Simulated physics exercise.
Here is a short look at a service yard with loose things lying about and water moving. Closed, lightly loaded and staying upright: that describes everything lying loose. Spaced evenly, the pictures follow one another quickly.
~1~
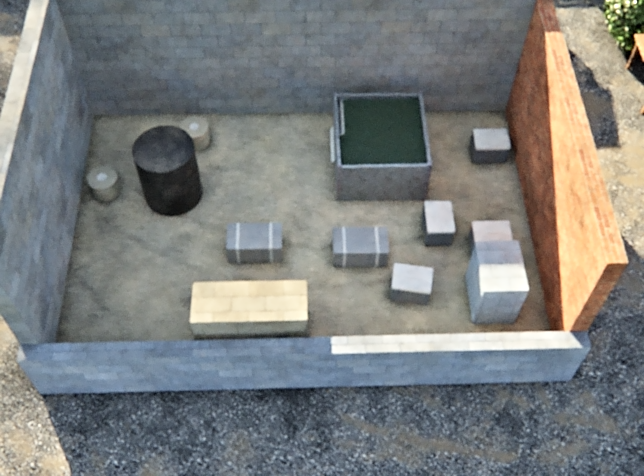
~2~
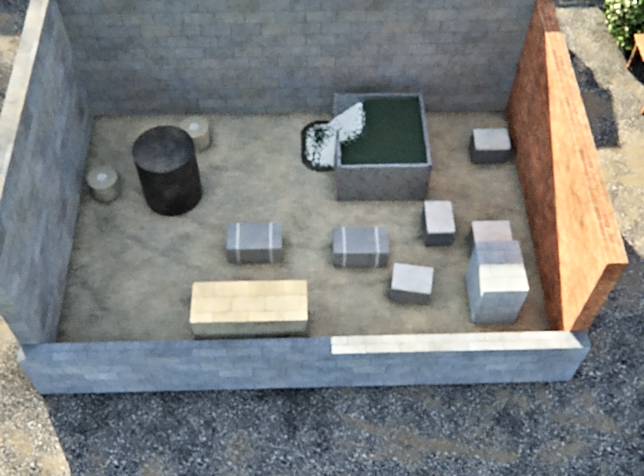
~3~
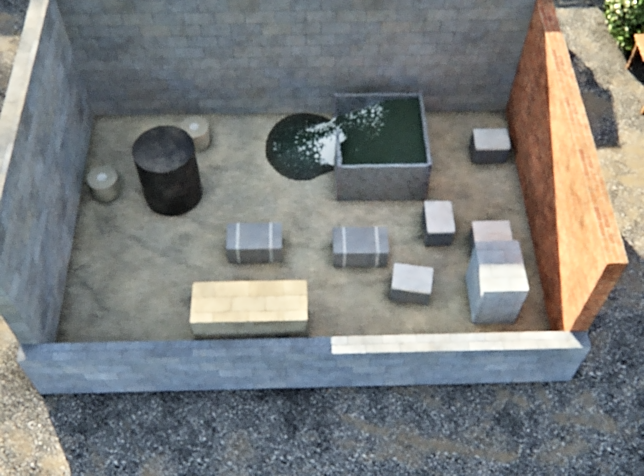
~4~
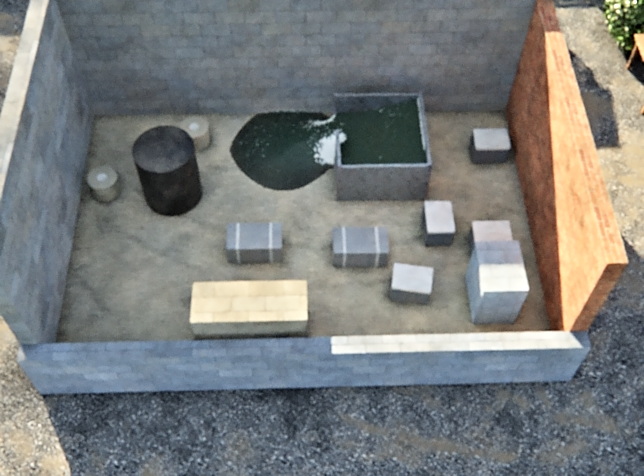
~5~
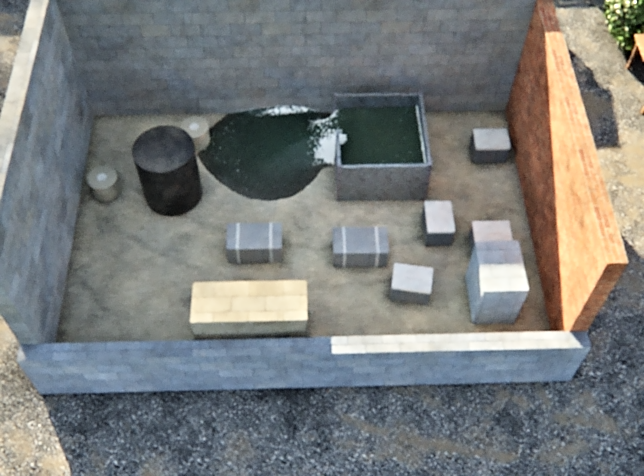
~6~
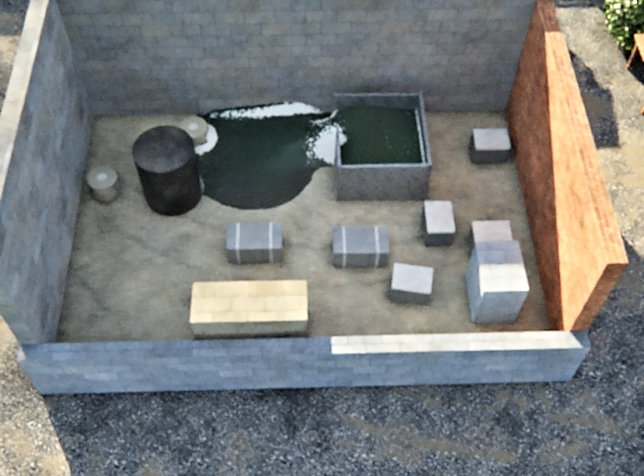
At the start, blocks, drums and a full tank of dark green water sit still in a walled yard. Water then pours through the tank's left side, foaming white, and spreads leftward across the ground in a widening pool until it reaches the black cylinder, while the loose objects stay put.
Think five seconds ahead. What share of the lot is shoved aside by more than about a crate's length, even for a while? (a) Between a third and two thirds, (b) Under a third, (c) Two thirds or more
Under a third (b).
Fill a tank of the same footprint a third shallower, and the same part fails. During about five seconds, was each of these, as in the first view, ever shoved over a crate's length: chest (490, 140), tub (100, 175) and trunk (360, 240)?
One after the other: Not that far, that far or more, short of that.
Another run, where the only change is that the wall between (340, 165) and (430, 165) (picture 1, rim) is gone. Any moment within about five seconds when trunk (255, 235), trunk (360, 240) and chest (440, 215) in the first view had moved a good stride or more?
Fell short, went past that, went past that.
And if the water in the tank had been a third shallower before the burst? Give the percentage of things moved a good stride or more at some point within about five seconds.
About 20 %.
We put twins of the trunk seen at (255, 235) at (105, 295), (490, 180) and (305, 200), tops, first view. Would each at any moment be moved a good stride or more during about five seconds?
Copy one: Slides well clear; copy two: Barely shifts; copy three: Barely shifts.
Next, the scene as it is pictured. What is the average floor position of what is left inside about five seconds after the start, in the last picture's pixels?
At about (346, 245).
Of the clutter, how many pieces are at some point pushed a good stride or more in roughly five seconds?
I make it 2.
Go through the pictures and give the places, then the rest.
The first picture shows a tub at (194, 127), on the bottom; a chest at (491, 138) rests on the ground; 0 of 8 have shifted.
The second picture shows a tub at (194, 127) rests on the ground; a chest at (491, 138), on the bottom; 0 of 8 have shifted.
The third picture shows a tub at (194, 127) rests on the ground; a chest at (491, 138) rests on the ground; 0 of 8 have shifted.
The fourth picture shows a tub at (194, 127), on the bottom; a chest at (491, 138), on the bottom; 0 of 8 have shifted.
The fifth picture shows a tub at (194, 127) rests on the ground; a chest at (491, 138) rests on the ground; 0 of 8 have shifted.
The sixth picture shows a tub at (193, 127), on the bottom; a chest at (491, 138) rests on the ground; 0 of 8 have shifted.
A moment on, 0 of 8 are well off their spots; 0 afloat.
Next, 1 of 8 are well off their spots; 1 afloat.
Later, 2 of 8 are well off their spots; 0 afloat.
In the end, 2 of 8 are well off their spots, and 2 have been at some point; 0 afloat.
